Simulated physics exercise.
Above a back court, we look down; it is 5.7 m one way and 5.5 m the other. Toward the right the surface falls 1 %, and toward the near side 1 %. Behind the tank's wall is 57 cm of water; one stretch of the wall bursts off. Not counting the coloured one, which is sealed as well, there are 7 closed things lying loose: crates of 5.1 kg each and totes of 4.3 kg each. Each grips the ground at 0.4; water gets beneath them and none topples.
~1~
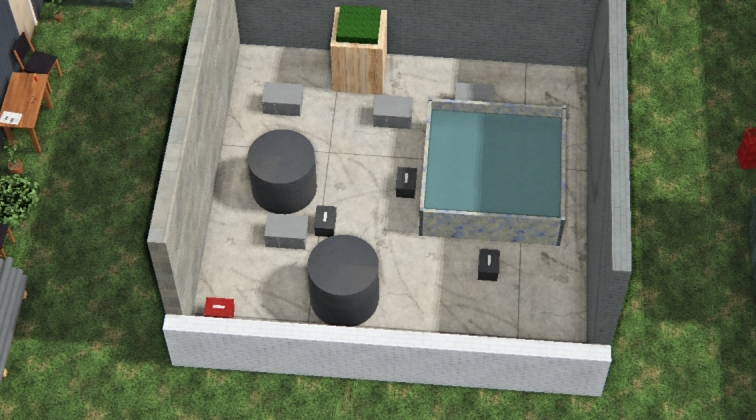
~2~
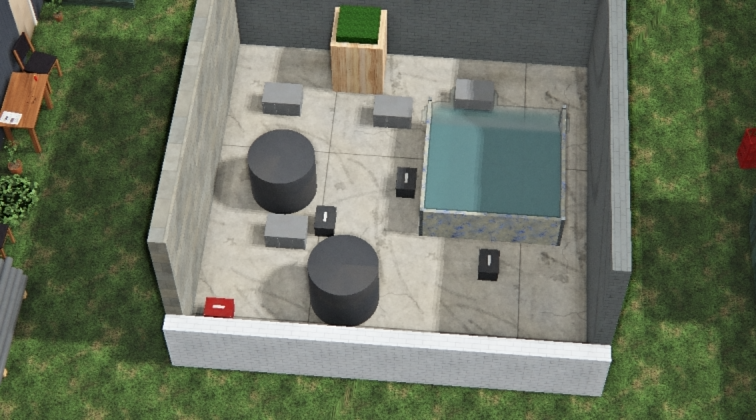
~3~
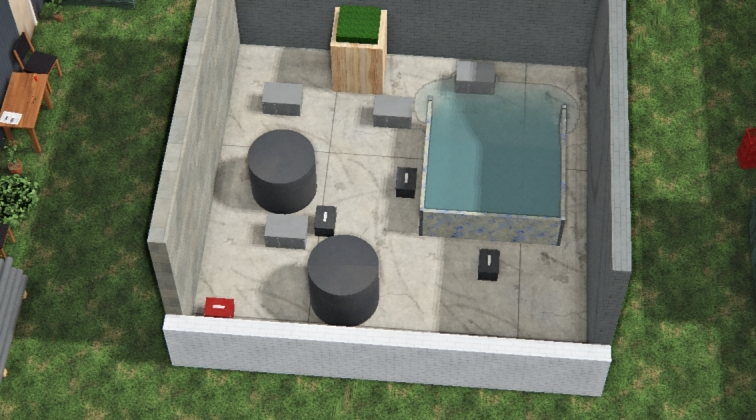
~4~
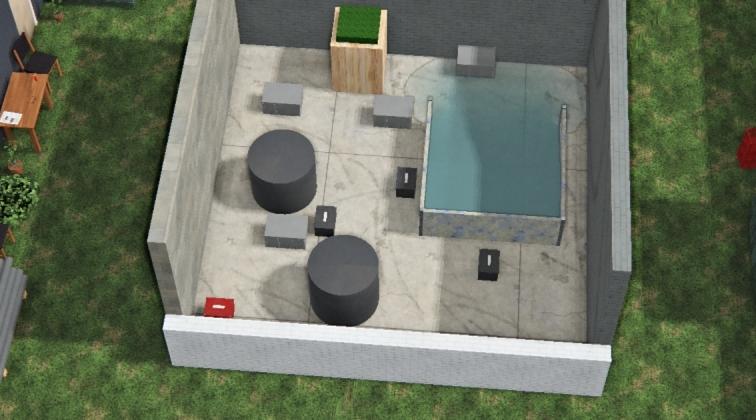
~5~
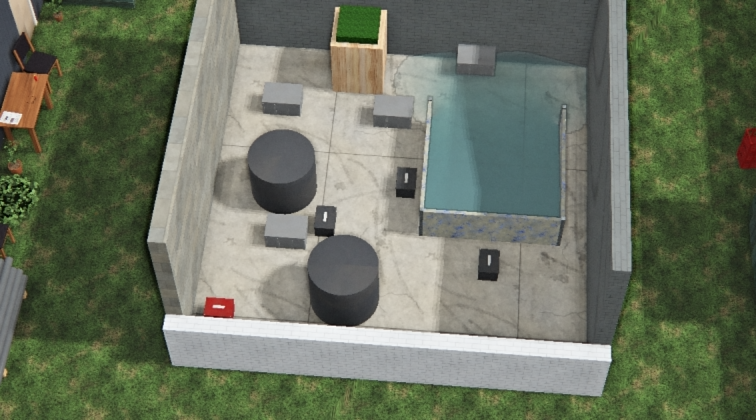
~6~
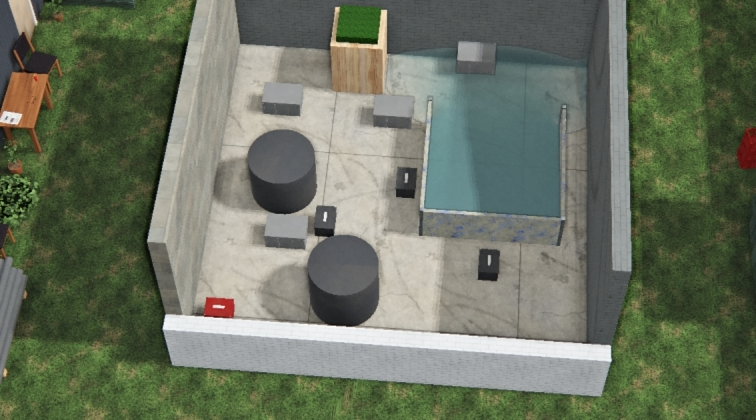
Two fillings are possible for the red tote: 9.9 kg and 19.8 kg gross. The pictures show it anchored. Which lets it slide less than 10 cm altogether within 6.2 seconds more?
Verdict: Only the higher weight holds it.
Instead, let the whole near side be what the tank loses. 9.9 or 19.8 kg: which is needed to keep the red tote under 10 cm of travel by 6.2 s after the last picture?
In that case neither weight holds it.
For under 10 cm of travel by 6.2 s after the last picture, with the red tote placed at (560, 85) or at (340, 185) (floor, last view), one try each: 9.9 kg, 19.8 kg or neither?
In turn: Both fail; both fail.
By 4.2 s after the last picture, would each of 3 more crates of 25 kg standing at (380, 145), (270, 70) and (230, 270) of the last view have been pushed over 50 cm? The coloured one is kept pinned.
First one went beyond, second stayed within, third stayed within.
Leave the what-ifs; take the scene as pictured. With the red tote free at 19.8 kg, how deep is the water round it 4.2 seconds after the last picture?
Something like 5 centimetres.
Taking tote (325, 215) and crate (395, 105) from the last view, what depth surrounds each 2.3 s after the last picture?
Around 4 cm and 5 cm.
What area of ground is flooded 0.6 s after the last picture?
About 8.5 m2 is covered.
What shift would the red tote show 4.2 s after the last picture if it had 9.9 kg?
I'd put it at roughly 0 cm.
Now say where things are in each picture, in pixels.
The first picture shows the red tote at (219, 307) rests on the ground; water covers 4.1 m2; 0 of 8 have shifted.
The second picture shows the red tote at (219, 307), on the bottom; 5.0 m2 under water; 1 of 8 have shifted.
The third picture shows the red tote at (219, 307) rests on the ground; water covers 6.2 m2; 1 of 8 have shifted.
The fourth picture shows the red tote at (219, 307) rests on the ground; water covers 7.7 m2; 1 of 8 have shifted.
The fifth picture shows the red tote at (219, 307) rests on the ground; 8.2 m2 under water; 1 of 8 have shifted.
The sixth picture shows the red tote at (219, 307) rests on the ground; water covers 8.4 m2; 1 of 8 have shifted.
Then, 0.6 s after the last picture the red tote would be 0 cm from its start with 9.9 kg and 0 cm from its start with 19.8 kg; 0 cm of water round it then.
Then, 2.3 s after the last picture the red tote would be 0 cm from its start with 9.9 kg and 0 cm from its start with 19.8 kg; 0 cm of water round it then.
Then, 4.2 s after the last picture the red tote would be 0 cm from its start with 9.9 kg and 0 cm from its start with 19.8 kg; 5 cm of water round it then.
Then, 6.2 s after the last picture the red tote would be 30 cm from its start with 9.9 kg and 0 cm from its start with 19.8 kg; 11 cm of water round it then.
